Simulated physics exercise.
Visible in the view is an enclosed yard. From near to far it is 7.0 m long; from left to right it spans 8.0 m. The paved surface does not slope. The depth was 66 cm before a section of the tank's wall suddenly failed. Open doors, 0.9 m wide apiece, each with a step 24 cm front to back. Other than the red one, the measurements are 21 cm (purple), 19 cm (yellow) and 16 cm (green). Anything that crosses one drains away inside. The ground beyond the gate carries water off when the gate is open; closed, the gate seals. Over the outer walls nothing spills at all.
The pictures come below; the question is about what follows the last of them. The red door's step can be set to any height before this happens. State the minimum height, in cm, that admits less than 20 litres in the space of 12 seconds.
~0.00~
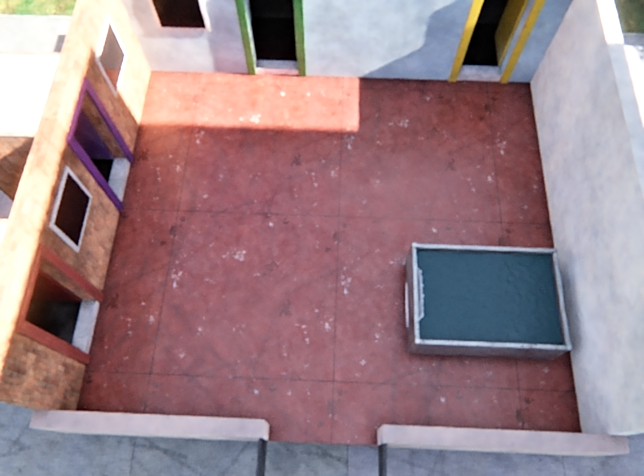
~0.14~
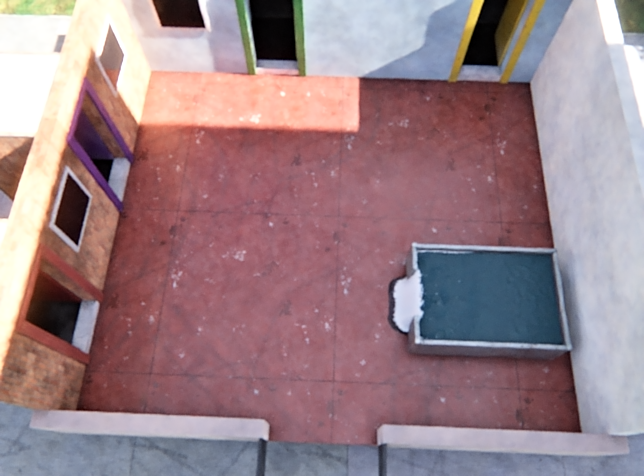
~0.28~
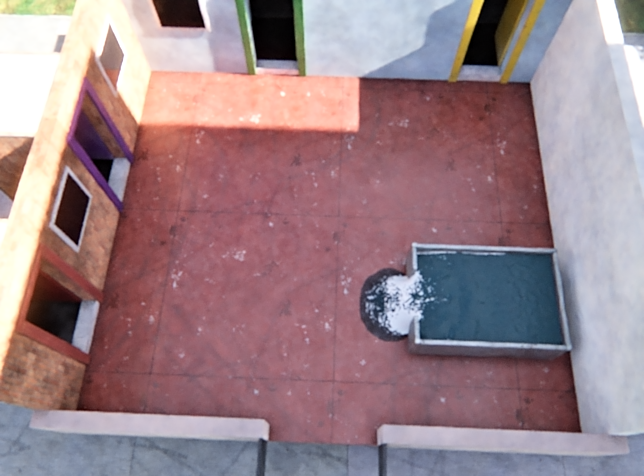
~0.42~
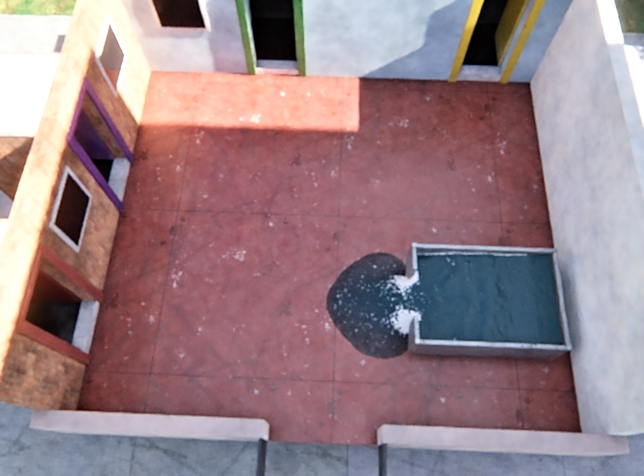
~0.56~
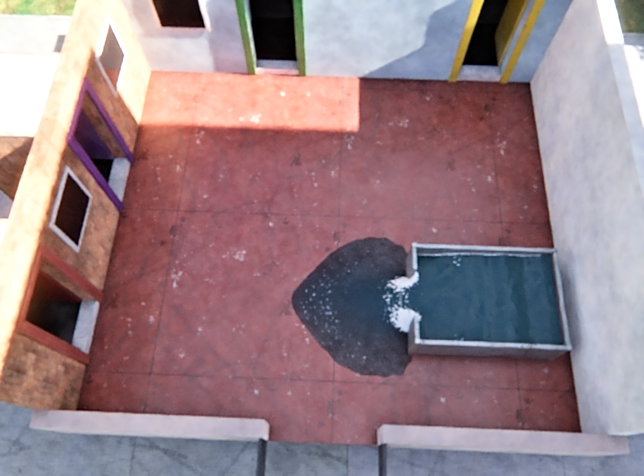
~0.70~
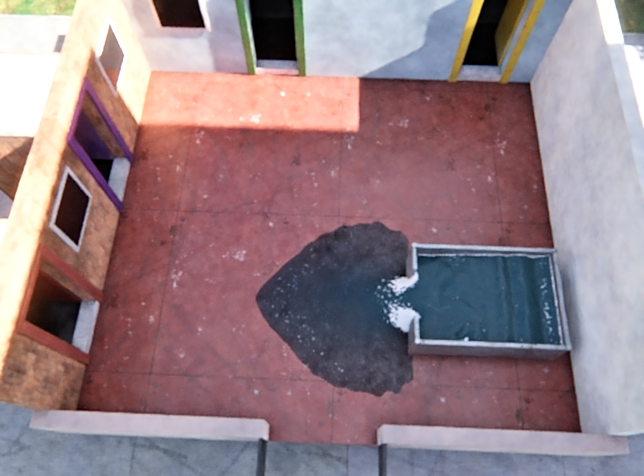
11.5 cm, roughly.
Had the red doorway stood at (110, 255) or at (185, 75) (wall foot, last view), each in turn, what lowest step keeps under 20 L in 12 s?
Roughly 10.0 cm, then roughly 8.5 cm.
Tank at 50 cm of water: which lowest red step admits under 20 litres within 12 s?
The step would need to be some 7.5 cm high.
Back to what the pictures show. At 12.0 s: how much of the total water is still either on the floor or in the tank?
Water still present: Approx. 92 %.
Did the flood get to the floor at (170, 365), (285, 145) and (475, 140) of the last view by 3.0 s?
In order: Soaked, soaked, untouched.
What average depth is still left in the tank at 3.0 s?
Roughly 34 cm on average.
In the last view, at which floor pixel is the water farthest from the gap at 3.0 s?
Around (136, 140).
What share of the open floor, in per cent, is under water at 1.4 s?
Some 25 per cent is wet.
After 1.4 s water covers 25 % of the floor, deepest (36 cm) near (403, 308); it has not reached the red door.
After 3.0 s water covers 50 % of the floor, deepest (27 cm) near (90, 404); 17 cm at the red door, 0 litres in over its 16 cm step.
After 12.0 s water covers 80 % of the floor, deepest (8 cm) near (129, 171); 6 cm at the red door, 2 litres in over its 16 cm step.
At the red door as built, the water arrived by 2.0 s and peaked near 17 cm at 3.0 s.
With a step of 10.5 cm, 30 litres would have come in within the 12 s; with 12.5 cm, 14 litres. So under 20 litres takes about 11.5 cm.
